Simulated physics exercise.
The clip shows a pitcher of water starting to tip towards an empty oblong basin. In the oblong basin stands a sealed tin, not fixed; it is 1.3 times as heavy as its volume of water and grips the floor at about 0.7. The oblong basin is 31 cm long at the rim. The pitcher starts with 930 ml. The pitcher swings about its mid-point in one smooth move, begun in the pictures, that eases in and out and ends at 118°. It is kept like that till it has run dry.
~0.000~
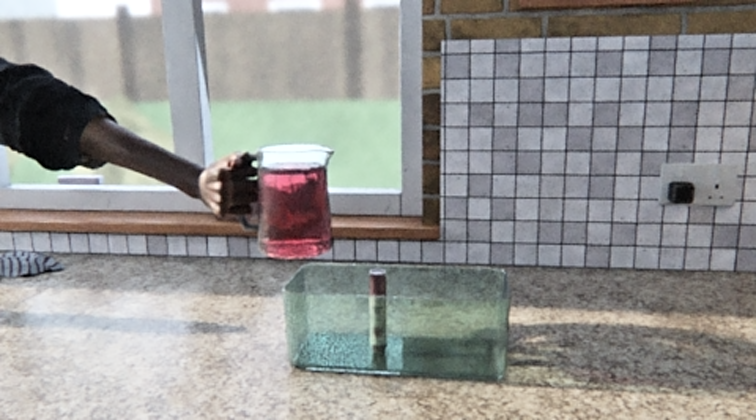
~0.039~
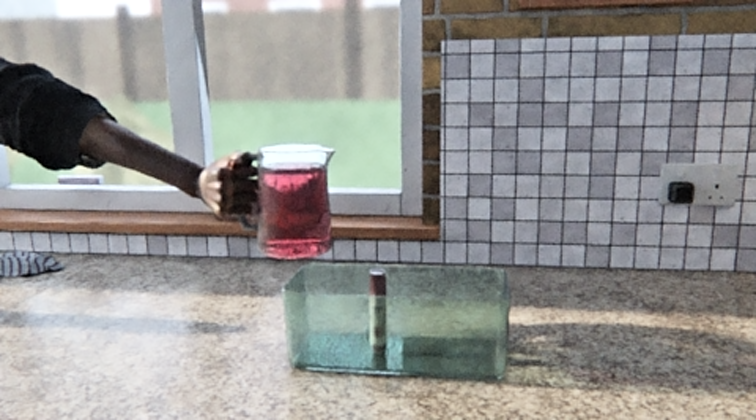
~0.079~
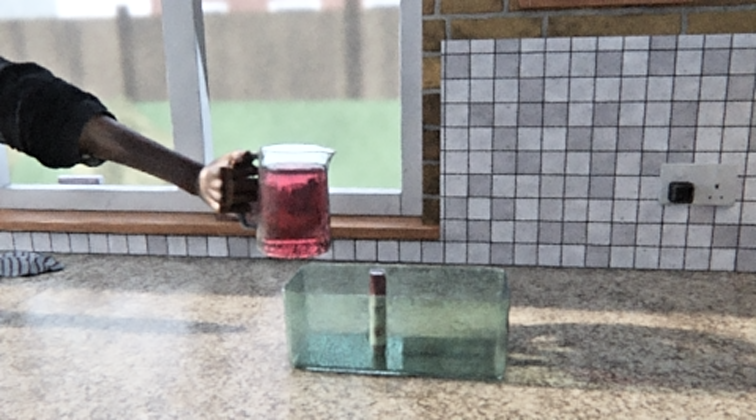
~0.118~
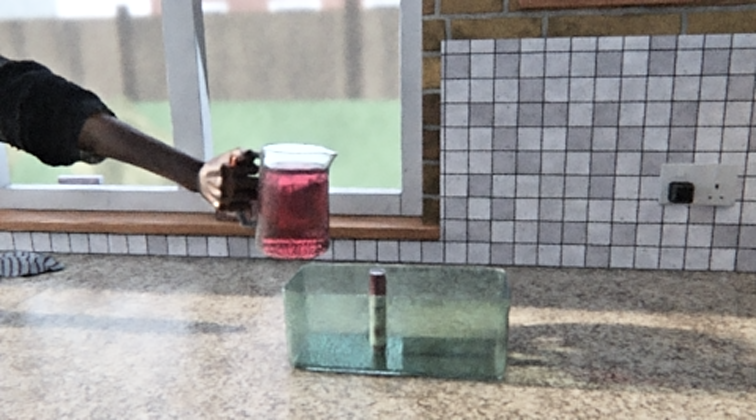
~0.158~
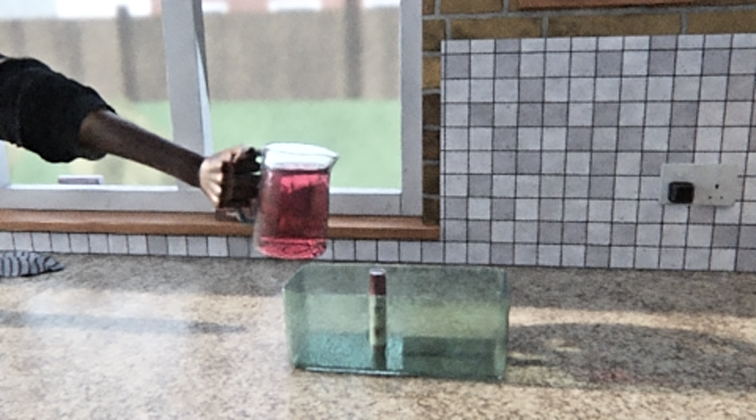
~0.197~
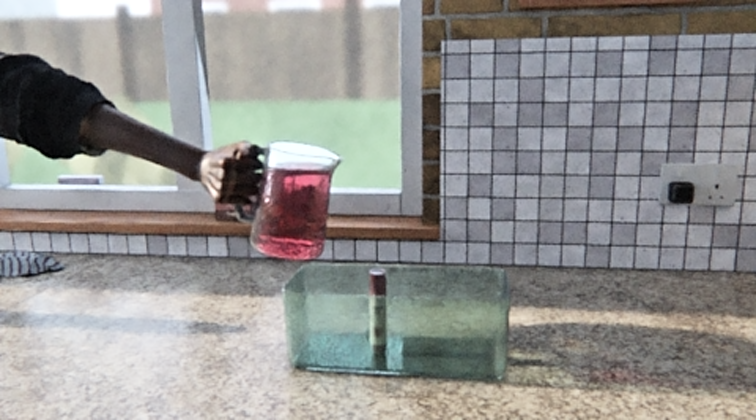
A glass pitcher of red liquid, gripped by a hand reaching in from the left, hung nearly still above a clear oblong basin with a small tin inside, then leaned slightly to the right.
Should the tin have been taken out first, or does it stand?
It goes over.
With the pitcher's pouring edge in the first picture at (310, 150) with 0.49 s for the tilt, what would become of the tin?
Then it falls.
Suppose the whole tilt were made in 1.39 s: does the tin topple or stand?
The tin falls.
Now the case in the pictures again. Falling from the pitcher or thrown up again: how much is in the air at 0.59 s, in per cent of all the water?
Near 10 in a hundred.
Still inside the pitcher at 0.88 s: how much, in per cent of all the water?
About 32 per cent.
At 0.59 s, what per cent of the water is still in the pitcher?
Near 88 in a hundred.
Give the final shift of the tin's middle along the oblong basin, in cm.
Some 9.5 cm.
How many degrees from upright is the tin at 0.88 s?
About 0°.
By 0.59 s the tilt is 74° and 87 per cent is still to pour; the tin stands where it began.
By 0.88 s the tilt is 113° and 32 per cent is still to pour; the tin stands where it began.
By 1.19 s the tilt is 118° and 1 per cent is still to pour; the tin lies on its side.
By 1.52 s the tilt is 118° and 0 per cent is still to pour; the tin lies on its side.
At rest the tin lies on its side.
